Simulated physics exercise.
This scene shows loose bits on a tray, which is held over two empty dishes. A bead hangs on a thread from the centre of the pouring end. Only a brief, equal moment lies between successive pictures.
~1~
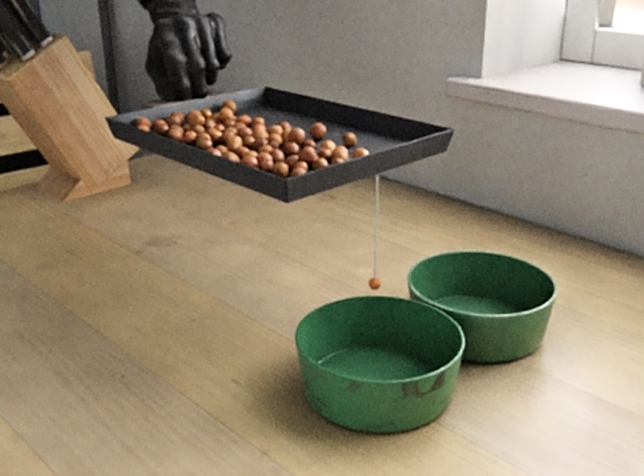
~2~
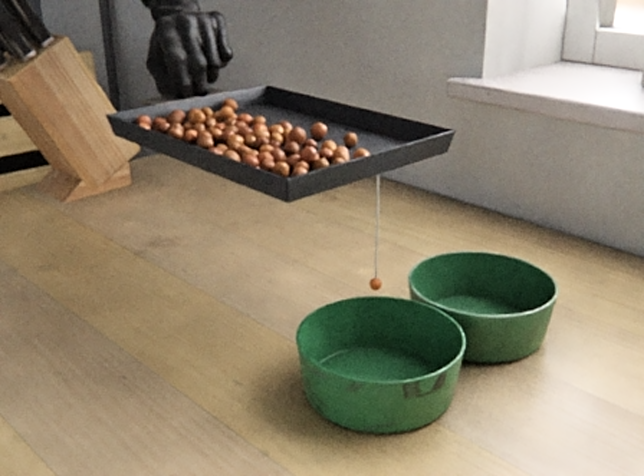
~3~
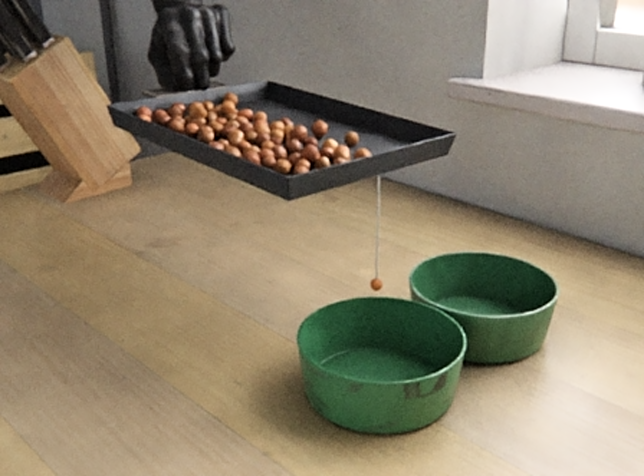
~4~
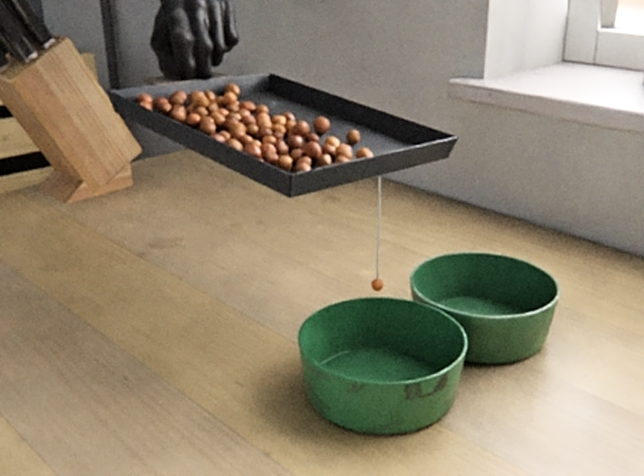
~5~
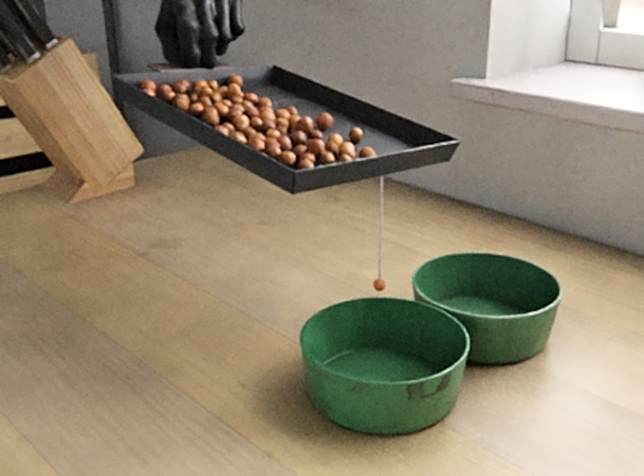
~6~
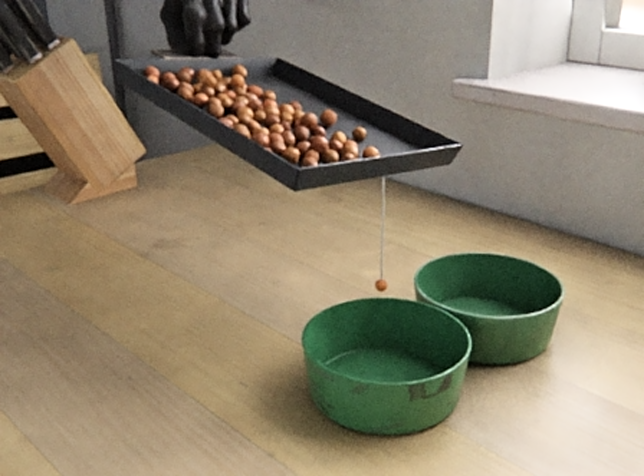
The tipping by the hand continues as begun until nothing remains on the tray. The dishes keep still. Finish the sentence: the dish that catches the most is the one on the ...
... right.
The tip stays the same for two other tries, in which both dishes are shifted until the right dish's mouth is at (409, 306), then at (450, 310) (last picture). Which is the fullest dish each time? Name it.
On the first go the right-side one comes out on top, and on the second go the right-side one.
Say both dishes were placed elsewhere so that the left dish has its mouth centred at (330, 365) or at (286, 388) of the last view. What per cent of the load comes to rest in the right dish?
Close to 50 in a hundred, then close to 20 in a hundred.
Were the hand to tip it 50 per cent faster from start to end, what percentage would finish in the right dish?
Something like 90 percent, give or take.
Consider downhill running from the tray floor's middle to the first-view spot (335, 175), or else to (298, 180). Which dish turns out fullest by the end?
Results - the dish on the left side first, the dish on the left side second.
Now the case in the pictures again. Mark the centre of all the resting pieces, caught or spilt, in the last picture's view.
Once nothing moves, the middle sits near (483, 318).
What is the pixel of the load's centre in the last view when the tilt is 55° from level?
Somewhere about (392, 124).
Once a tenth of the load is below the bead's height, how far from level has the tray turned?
About 85° of tilt.
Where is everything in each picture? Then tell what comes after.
In the first picture, corners of the pouring end at (286, 177) and (447, 129), level; middle of the load at (249, 143), hazelnuts; left dish at (444, 391); right dish at (543, 326); bead on its thread at (375, 284).
In the second picture, corners of the pouring end at (288, 176) and (448, 130), level; middle of the load at (250, 142).
In the third picture, corners of the pouring end at (289, 175) and (449, 133), tipped barely, lowest at the right corner; middle of the load at (251, 138).
In the fourth picture, corners of the pouring end at (292, 172) and (451, 136), tipped a little, lowest at the right corner; middle of the load at (253, 131).
In the fifth picture, corners of the pouring end at (296, 169) and (454, 139), tipped a little, lowest at the right corner; middle of the load at (256, 124).
In the sixth picture, corners of the pouring end at (300, 166) and (456, 143), tipped a little, lowest at the right corner; middle of the load at (260, 118); left dish at (451, 393); right dish at (550, 328).
Soon after the last picture, tray tipped steeply; nearly all on the tray; a stray few in the right dish.
A little later, tray tipped right over; most on the tray; a small part in the right dish; a stray few in the air.
Later still, tray tipped past a quarter turn; a stray few in the left dish; most in the right dish; a small part outside both.
At rest, tray tipped past a quarter turn; a stray few in the left dish; most in the right dish; a small part outside both.
